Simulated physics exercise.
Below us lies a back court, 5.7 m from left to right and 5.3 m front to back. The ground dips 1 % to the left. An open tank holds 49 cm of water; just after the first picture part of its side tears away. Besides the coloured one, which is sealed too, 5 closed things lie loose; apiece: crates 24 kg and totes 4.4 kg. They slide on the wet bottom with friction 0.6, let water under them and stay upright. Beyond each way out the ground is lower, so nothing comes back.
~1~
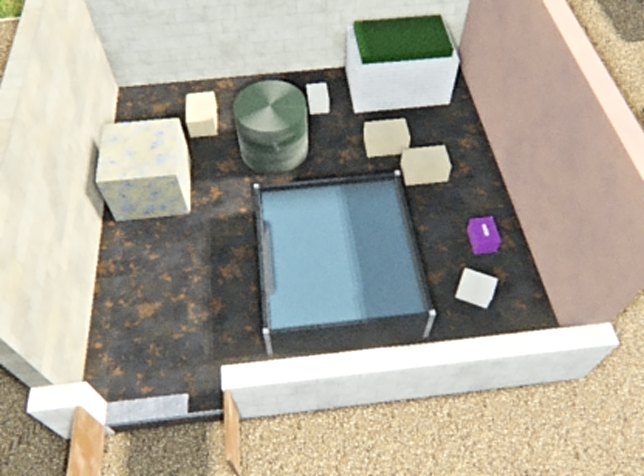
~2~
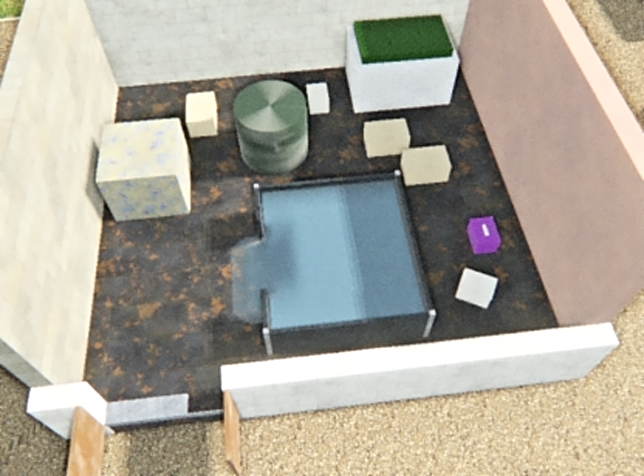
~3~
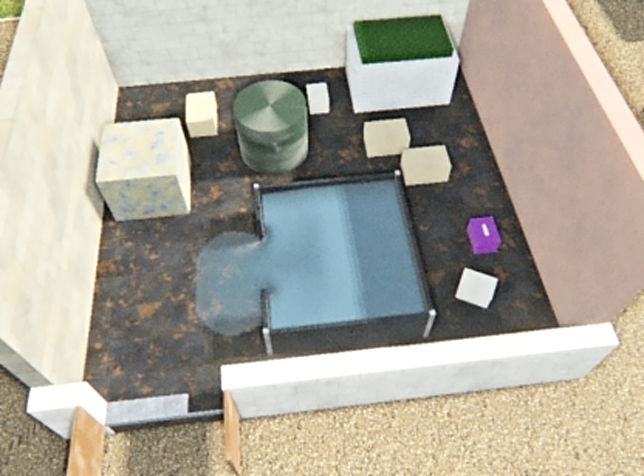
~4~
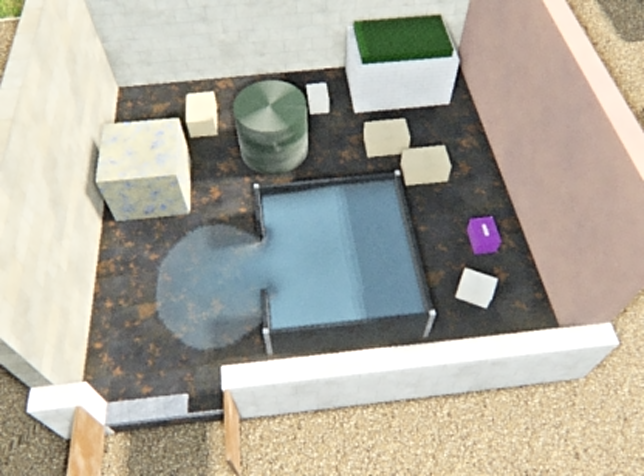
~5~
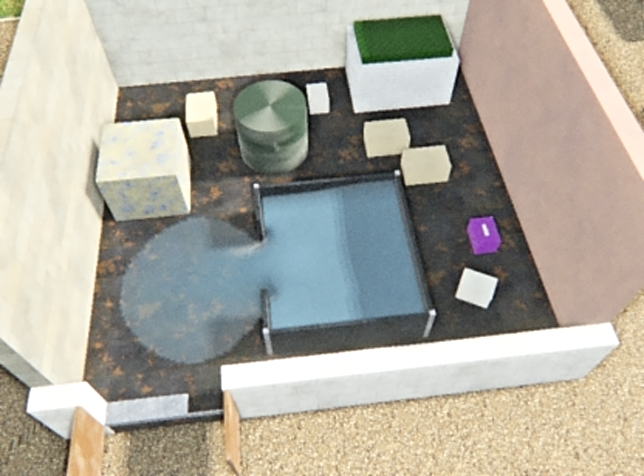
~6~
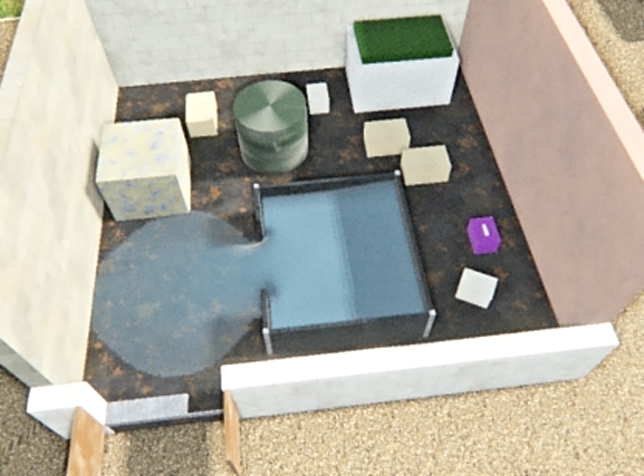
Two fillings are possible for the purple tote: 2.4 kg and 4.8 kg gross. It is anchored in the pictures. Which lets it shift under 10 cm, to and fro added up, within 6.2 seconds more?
I expect that the smaller load will do.
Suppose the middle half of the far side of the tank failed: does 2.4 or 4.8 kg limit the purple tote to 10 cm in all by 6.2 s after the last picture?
Then neither weight holds it.
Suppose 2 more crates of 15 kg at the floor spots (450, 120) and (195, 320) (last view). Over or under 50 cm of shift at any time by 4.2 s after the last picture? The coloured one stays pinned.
In that order: Less, more.
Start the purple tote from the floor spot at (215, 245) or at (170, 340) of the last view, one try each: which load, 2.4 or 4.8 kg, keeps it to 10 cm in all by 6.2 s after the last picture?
In that order: Neither holds; neither is enough.
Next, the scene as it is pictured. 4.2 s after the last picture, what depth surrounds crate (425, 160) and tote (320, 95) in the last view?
About 0 and 1 cm.
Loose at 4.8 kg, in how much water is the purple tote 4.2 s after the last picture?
About 0 cm.
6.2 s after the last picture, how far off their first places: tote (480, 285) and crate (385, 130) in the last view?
In that order: 0 cm, 0 cm.
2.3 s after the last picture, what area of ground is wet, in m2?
Some 12.0 m2.
Then, 0.6 s after the last picture the purple tote would be 0 cm from its start with 2.4 kg and 0 cm from its start with 4.8 kg; 0 cm of water round it then.
Then, 2.3 s after the last picture the purple tote would be 0 cm from its start with 2.4 kg and 0 cm from its start with 4.8 kg; 0 cm of water round it then.
Then, 4.2 s after the last picture the purple tote would be 0 cm from its start with 2.4 kg and 0 cm from its start with 4.8 kg; 0 cm of water round it then.
Then, 6.2 s after the last picture the purple tote would be 0 cm from its start with 2.4 kg and 0 cm from its start with 4.8 kg; 0 cm of water round it then.
